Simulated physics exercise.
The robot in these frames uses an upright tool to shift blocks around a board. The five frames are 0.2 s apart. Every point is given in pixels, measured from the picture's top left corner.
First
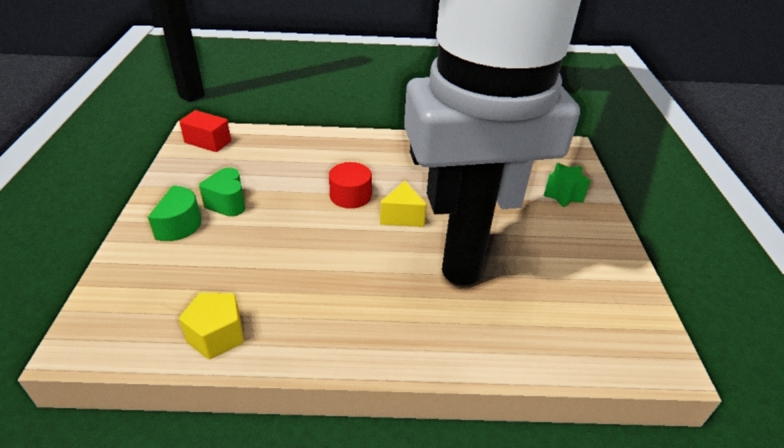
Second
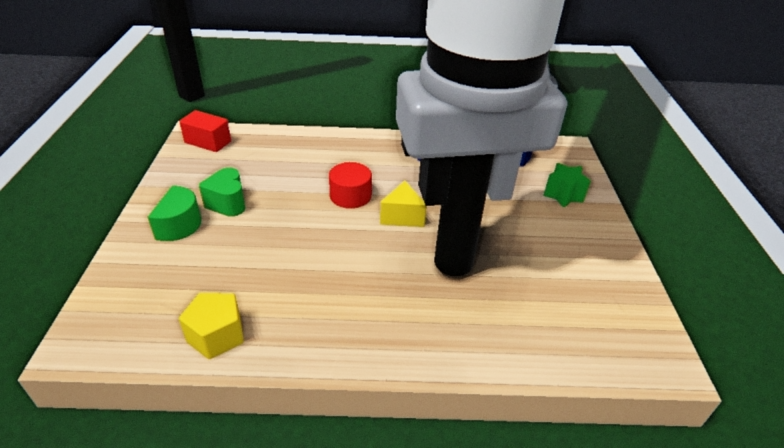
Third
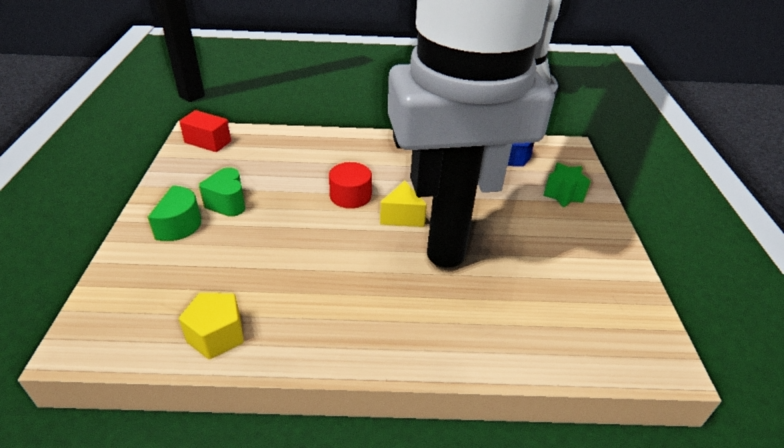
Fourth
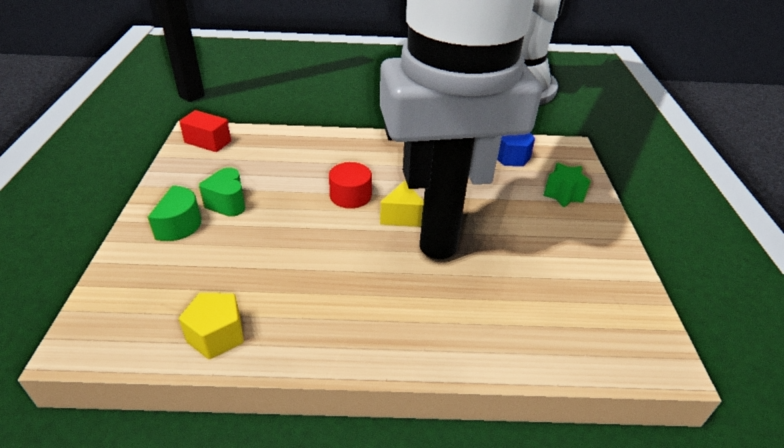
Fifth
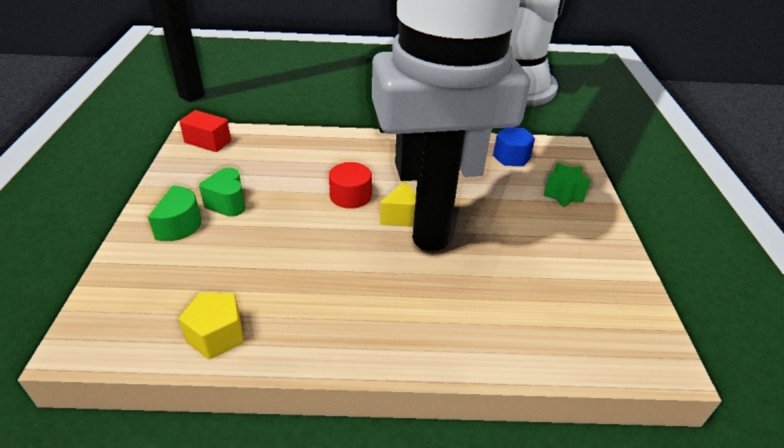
The clip opens with a robot arm holding a dark upright tool over a wooden board, right of a yellow triangular piece and a red cylinder. The tool glides slowly left and toward the back, uncovering a blue block and slightly overlapping the triangle from view, while the blocks stay still.
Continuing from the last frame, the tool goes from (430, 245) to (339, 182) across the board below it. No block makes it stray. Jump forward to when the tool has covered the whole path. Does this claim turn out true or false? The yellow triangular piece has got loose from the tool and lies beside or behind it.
Answer: True.
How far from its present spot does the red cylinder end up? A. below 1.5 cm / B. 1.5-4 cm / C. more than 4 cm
I'll go with C - more than 4 cm.
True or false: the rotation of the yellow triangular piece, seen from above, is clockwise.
It is true.
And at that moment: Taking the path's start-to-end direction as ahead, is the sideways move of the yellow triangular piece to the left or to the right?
Moves right.
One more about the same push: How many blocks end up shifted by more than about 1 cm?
I count two.
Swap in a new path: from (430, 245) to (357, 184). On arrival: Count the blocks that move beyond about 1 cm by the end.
My prediction: Two blocks.
What follows on the original path. One third of the way, tool at (397, 216); yellow triangular piece at (390, 180).
Two thirds of the way, tool at (366, 194); red cylinder at (333, 165); yellow triangular piece at (381, 161).
At the end, tool at (339, 176); red cylinder at (303, 153); yellow triangular piece at (379, 158), turned 35° clockwise.
